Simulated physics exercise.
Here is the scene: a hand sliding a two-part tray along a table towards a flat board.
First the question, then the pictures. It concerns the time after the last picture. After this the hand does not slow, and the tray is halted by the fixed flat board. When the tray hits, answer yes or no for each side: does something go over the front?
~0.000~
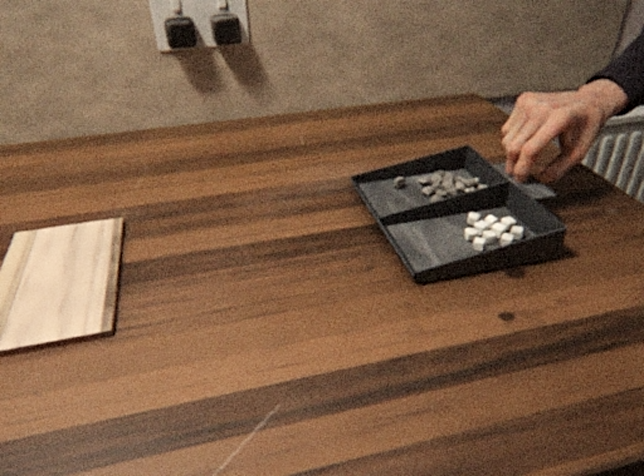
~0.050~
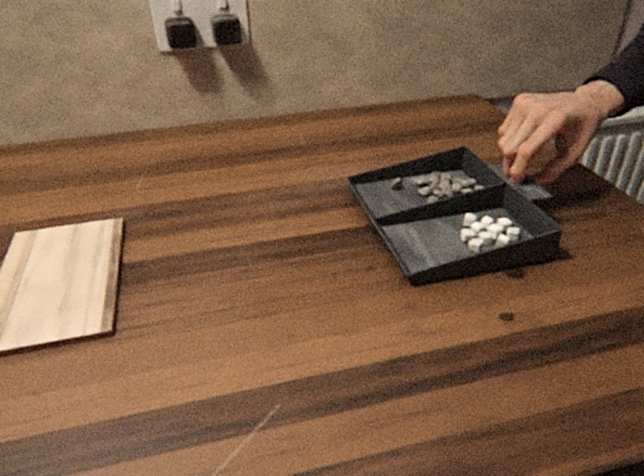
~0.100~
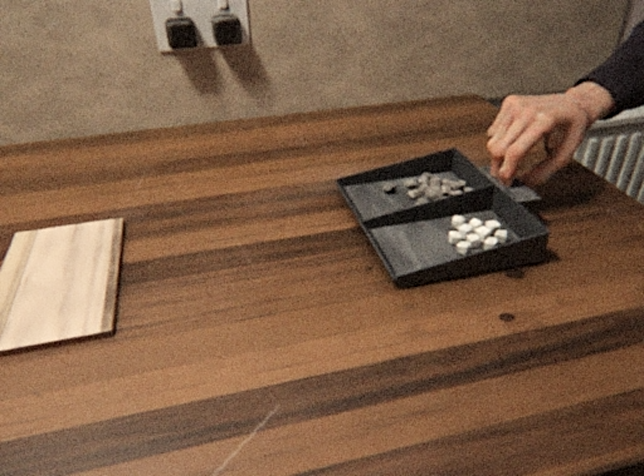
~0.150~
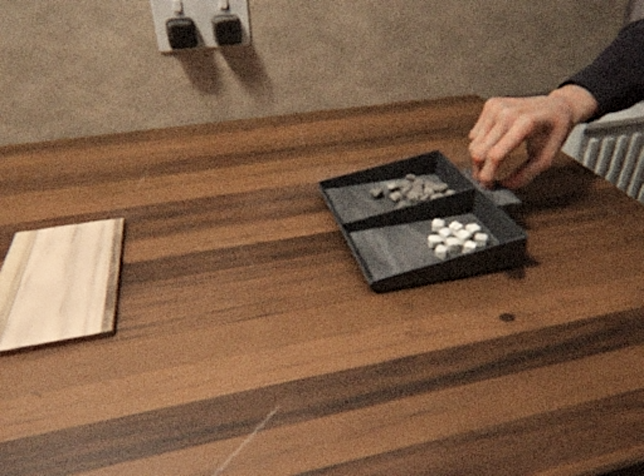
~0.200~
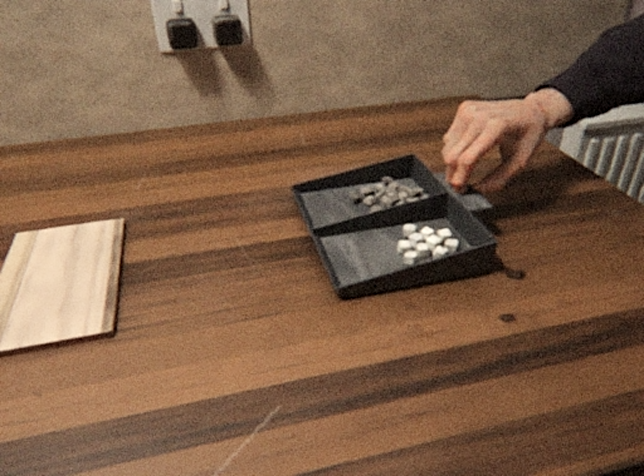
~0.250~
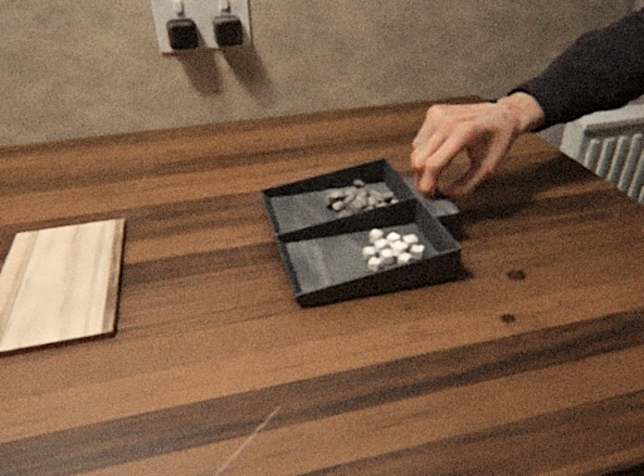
Near handful: No, it stays. Far handful: No, it stays.
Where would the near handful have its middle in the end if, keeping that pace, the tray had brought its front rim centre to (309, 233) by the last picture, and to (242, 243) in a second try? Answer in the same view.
Lab note: Final centre roughly (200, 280) at the first pace, roughly (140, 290) at the second.
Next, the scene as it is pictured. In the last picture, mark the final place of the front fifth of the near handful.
I'd place it close to (135, 300).
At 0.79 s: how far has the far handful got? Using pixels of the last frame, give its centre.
Its middle is roughly at (170, 231) in the last frame.
By 0.36 s, tray still sliding, front rim near (204, 249); near handful all inside; far handful all inside.
By 0.58 s, tray stopped at the flat board; near handful all inside, moved towards the front rim; far handful all inside, moved towards the front rim.
When it is over (1.1 s), tray stopped at the flat board; near handful all inside, moved towards the front rim; far handful all inside, moved towards the front rim.
